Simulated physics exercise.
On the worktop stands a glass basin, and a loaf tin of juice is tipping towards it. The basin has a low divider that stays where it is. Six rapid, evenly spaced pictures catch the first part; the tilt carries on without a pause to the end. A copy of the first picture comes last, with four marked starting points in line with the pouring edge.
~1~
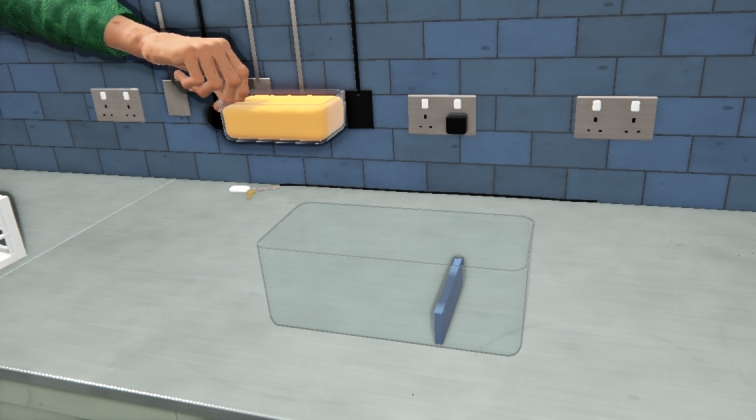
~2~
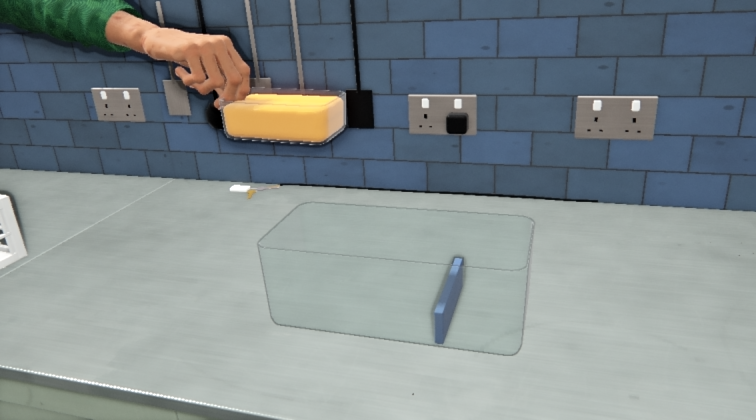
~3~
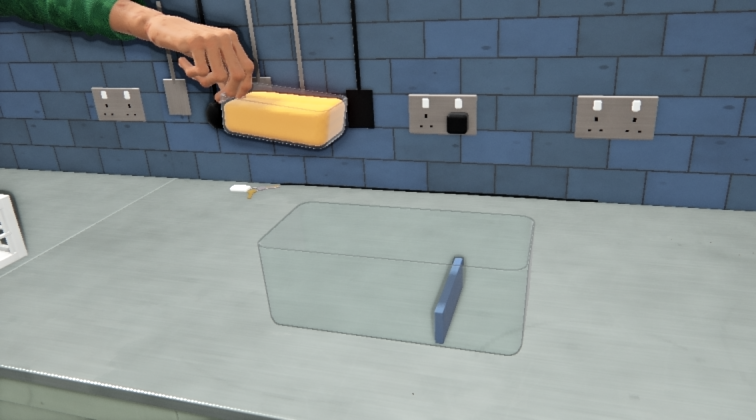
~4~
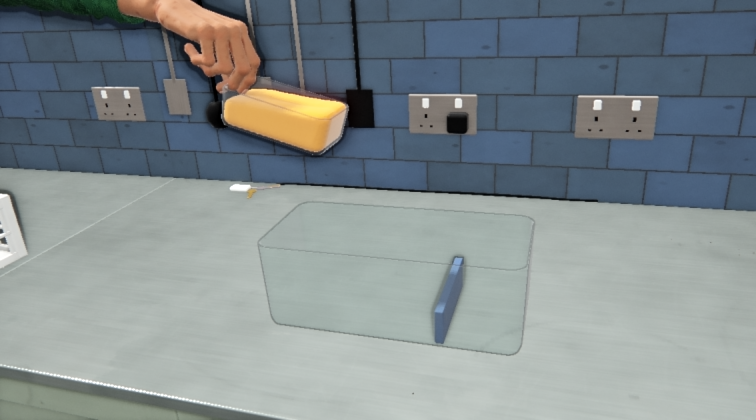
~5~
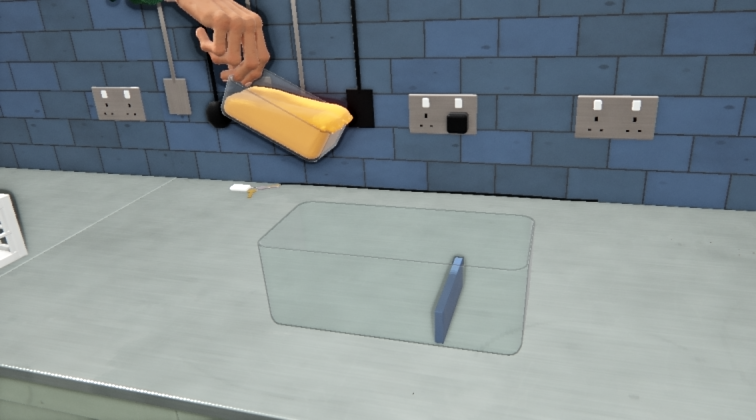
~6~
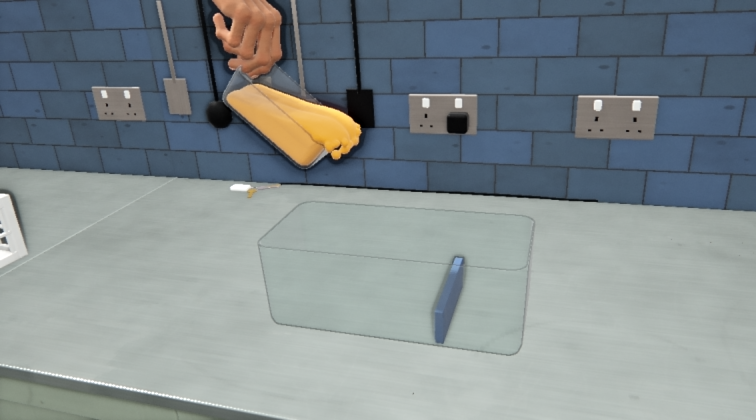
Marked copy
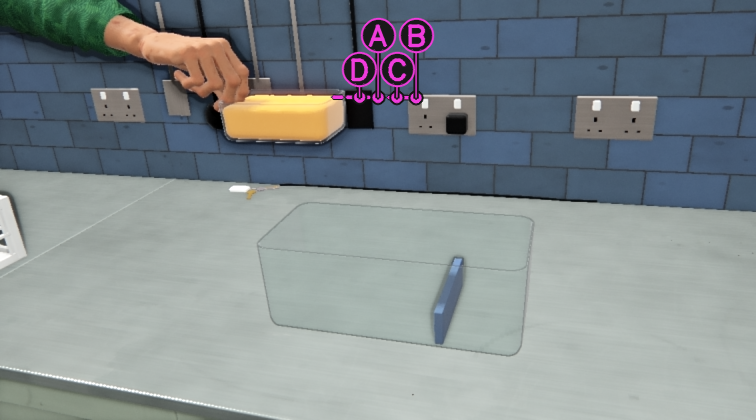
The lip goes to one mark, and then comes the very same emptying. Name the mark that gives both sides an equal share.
Spot C.
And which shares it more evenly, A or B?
Spot B.
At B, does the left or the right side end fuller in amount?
The right one.
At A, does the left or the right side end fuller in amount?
The left one.
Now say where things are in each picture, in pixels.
Upright, lip at (333, 97); basin from (272, 320) to (522, 353); top of the wall at (449, 283); nothing has left yet.
Upright, lip at (334, 98); nothing has left yet.
Tipped about 7°, lip at (336, 103); nothing has left yet.
Tipped about 16°, lip at (338, 112); nothing has left yet.
Tipped about 28°, lip at (339, 123); juice is over the lip, down to (339, 123).
Tipped about 41°, lip at (336, 136); juice is over the lip, down to (345, 150).
On the marked copy, A at (378, 97); B at (416, 97); C at (396, 97); D at (359, 97).
If A is chosen, about 88 % ends left of the wall and 7 % right of it; 6 % is lost outside.
If B is chosen, about 31 % ends left of the wall and 65 % right of it; 4 % is lost outside.
If C is chosen, about 53 % ends left of the wall and 45 % right of it.
If D is chosen, about 91 % ends left of the wall and 5 % right of it; 4 % is lost outside.
